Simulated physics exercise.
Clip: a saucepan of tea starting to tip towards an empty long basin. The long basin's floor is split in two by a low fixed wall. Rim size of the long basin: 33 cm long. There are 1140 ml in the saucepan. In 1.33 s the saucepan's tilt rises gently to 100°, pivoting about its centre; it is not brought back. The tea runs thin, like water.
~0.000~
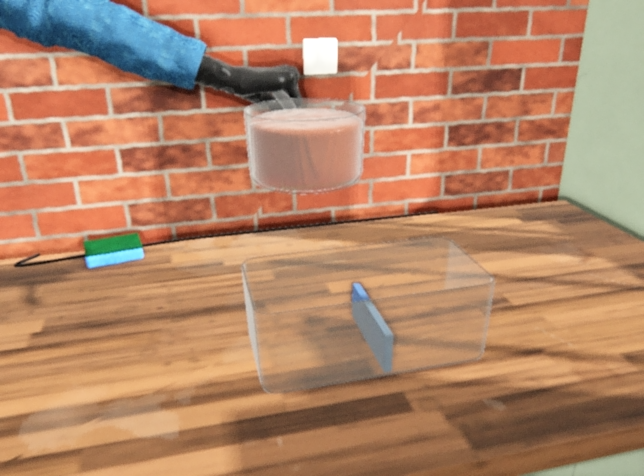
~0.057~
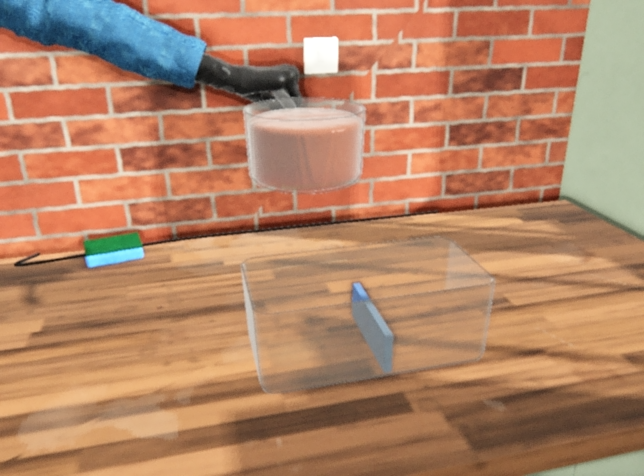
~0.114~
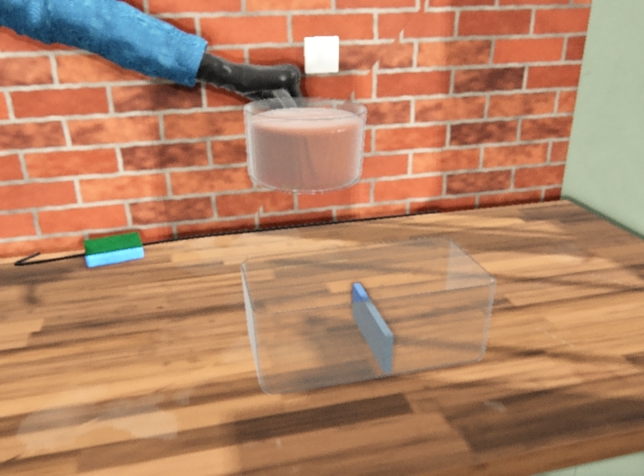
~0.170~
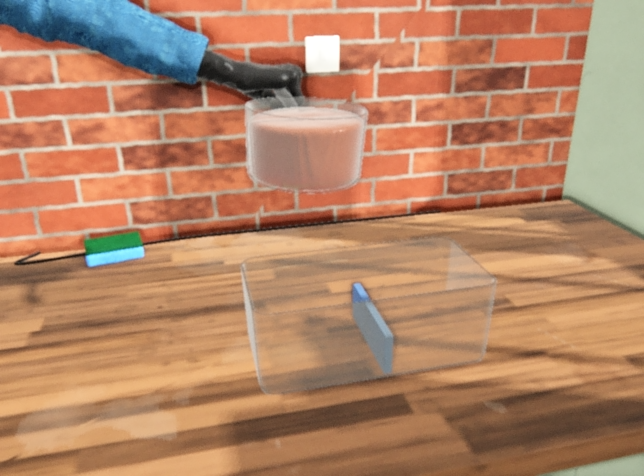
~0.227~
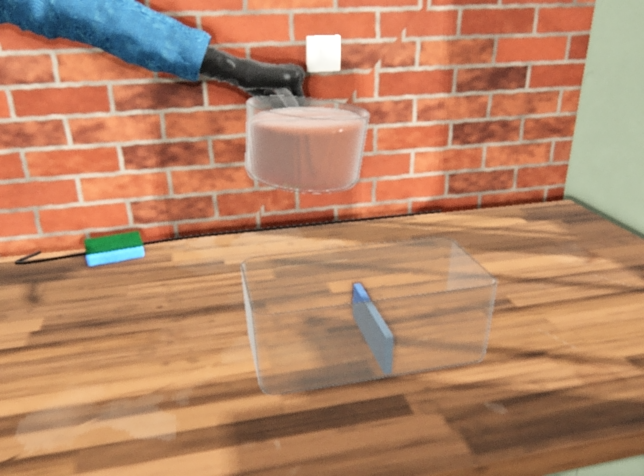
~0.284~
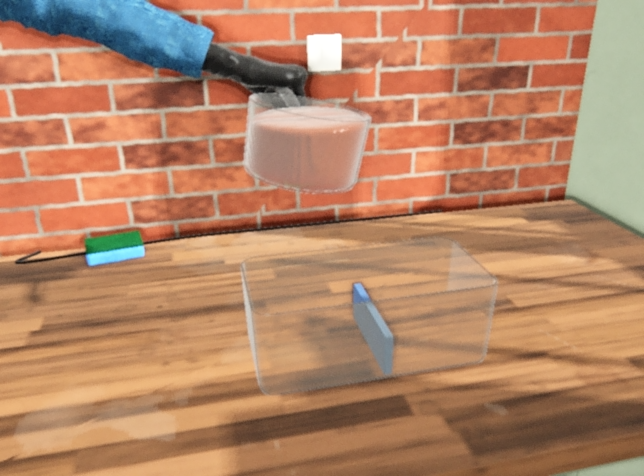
At the start, a gloved hand in a blue sleeve is beside a clear, round pan of pinkish-brown tea, held level above an empty, transparent long basin on a wooden counter. The pan then tilts slightly, its right side dipping, while the tea stays inside and the basin remains still.
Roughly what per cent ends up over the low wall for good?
About 96 in every hundred.
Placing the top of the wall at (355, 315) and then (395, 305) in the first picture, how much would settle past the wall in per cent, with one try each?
One try each: Around 95 percent and then around 75 percent.
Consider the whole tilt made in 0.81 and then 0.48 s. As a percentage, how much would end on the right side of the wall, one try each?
Try 1: 95 %; try 2: 85 %.
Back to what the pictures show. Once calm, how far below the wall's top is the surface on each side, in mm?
I'd say some 60 mm on the left and some 14 mm on the right.
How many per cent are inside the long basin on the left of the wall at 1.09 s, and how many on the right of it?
Near 1 on the left, 66 on the right.
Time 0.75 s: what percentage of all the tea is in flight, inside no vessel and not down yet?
It comes to about 26 percent.
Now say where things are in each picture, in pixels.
In the first frame, it leans 0°; its right rim is at (361, 107); the tea meets the walls at (247, 123) and (358, 116); the long basin's rim runs from (248, 286) to (470, 258); the wall's top is at (371, 308).
In the second frame, it leans 0°; its right rim is at (361, 107); the tea meets the walls at (247, 122) and (358, 116).
In the third frame, it leans 2°; its right rim is at (362, 108); the tea meets the walls at (248, 122) and (359, 116).
In the fourth frame, it leans 4°; its right rim is at (364, 110); the tea meets the walls at (248, 121) and (360, 115).
In the fifth frame, it leans 7°; its right rim is at (365, 113); the tea meets the walls at (249, 121) and (361, 116).
In the sixth frame, it leans 11°; its right rim is at (367, 116); the tea meets the walls at (250, 121) and (363, 115).
After 0.75 s the tilt is 60° and 66 per cent is still to pour, 0 is left of the wall and 7 right of it.
After 1.09 s the tilt is 92° and 17 per cent is still to pour, 1 is left of the wall and 65 right of it.
After 1.44 s the tilt is 100° and 2 per cent is still to pour, 3 is left of the wall and 92 right of it.
After 1.83 s the tilt is 100° and 0 per cent is still to pour, 3 is left of the wall and 96 right of it.
In the end 4 per cent lies left of the wall, 96 right of it and 1 outside.
